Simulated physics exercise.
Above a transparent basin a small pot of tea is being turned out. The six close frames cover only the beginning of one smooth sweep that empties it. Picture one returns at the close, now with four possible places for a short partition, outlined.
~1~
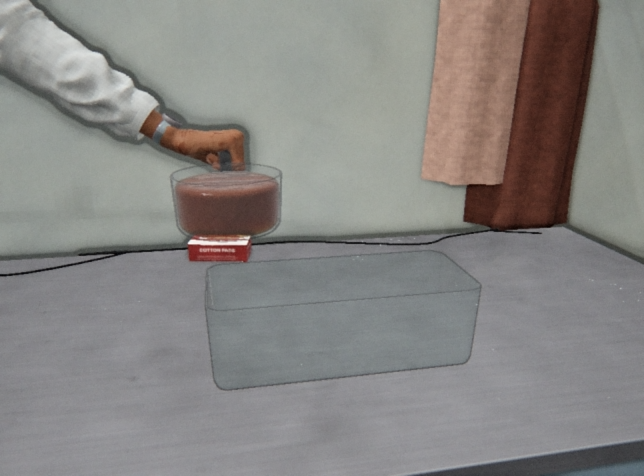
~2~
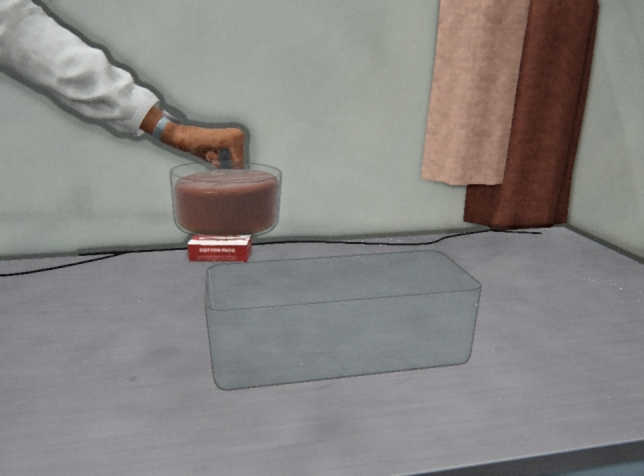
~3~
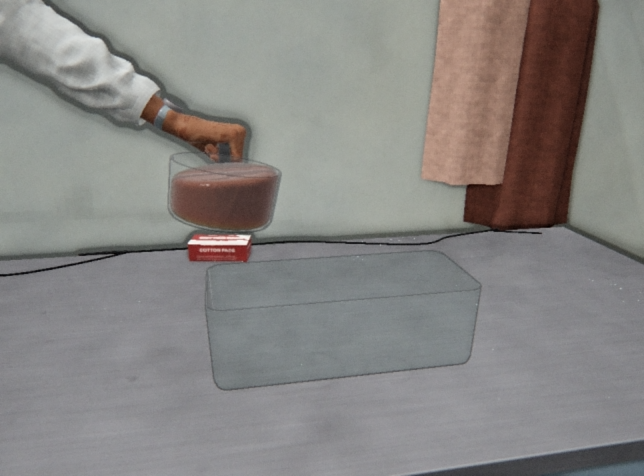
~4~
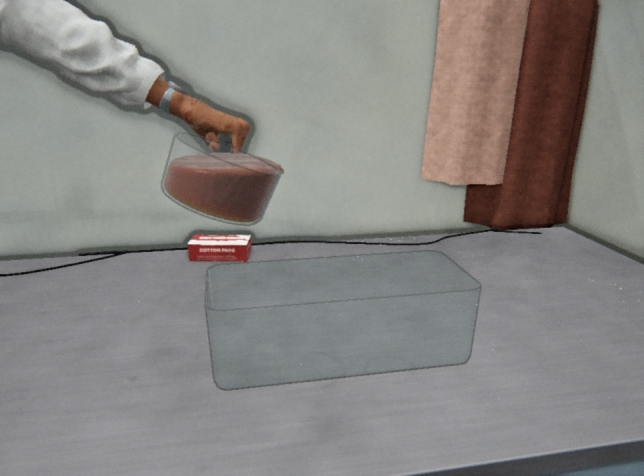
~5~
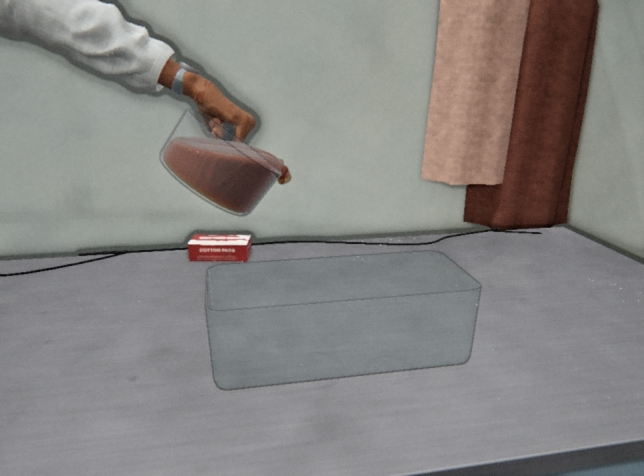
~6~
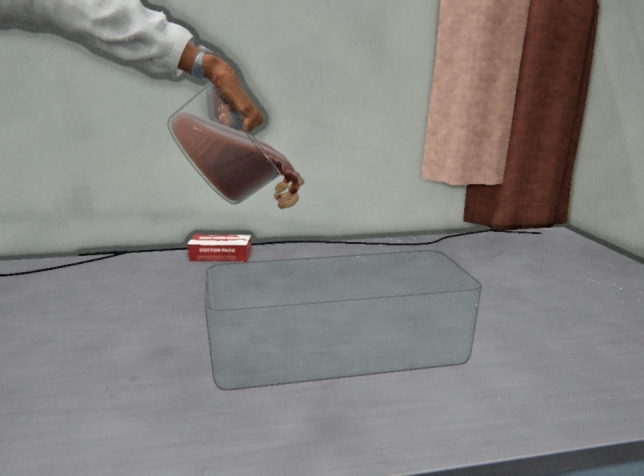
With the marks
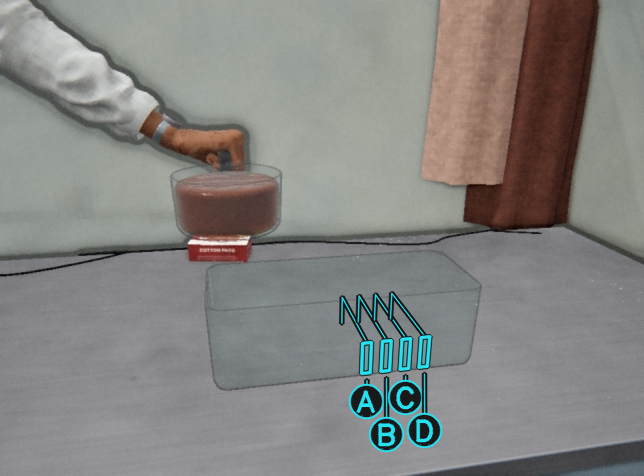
A clear container of reddish-brown tea, held from above by a hand, lifted slightly and tilted further and further to the right, until the tea slid over its lip above an empty see-through basin.
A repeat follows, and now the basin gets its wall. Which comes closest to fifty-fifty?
Choose B.
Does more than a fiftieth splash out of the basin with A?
Yes, it does.
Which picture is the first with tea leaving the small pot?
In picture 4.
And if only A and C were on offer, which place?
Here it is place A.
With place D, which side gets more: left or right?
The left side.
On the marked copy, A at (366, 380); B at (386, 377); C at (405, 375); D at (424, 373).
With A, about 30 % ends left of the wall and 60 % right of it; 9 % is lost outside.
With B, about 46 % ends left of the wall and 45 % right of it; 10 % is lost outside.
With C, about 78 % ends left of the wall and 14 % right of it; 9 % is lost outside.
With D, about 80 % ends left of the wall and 11 % right of it; 9 % is lost outside.
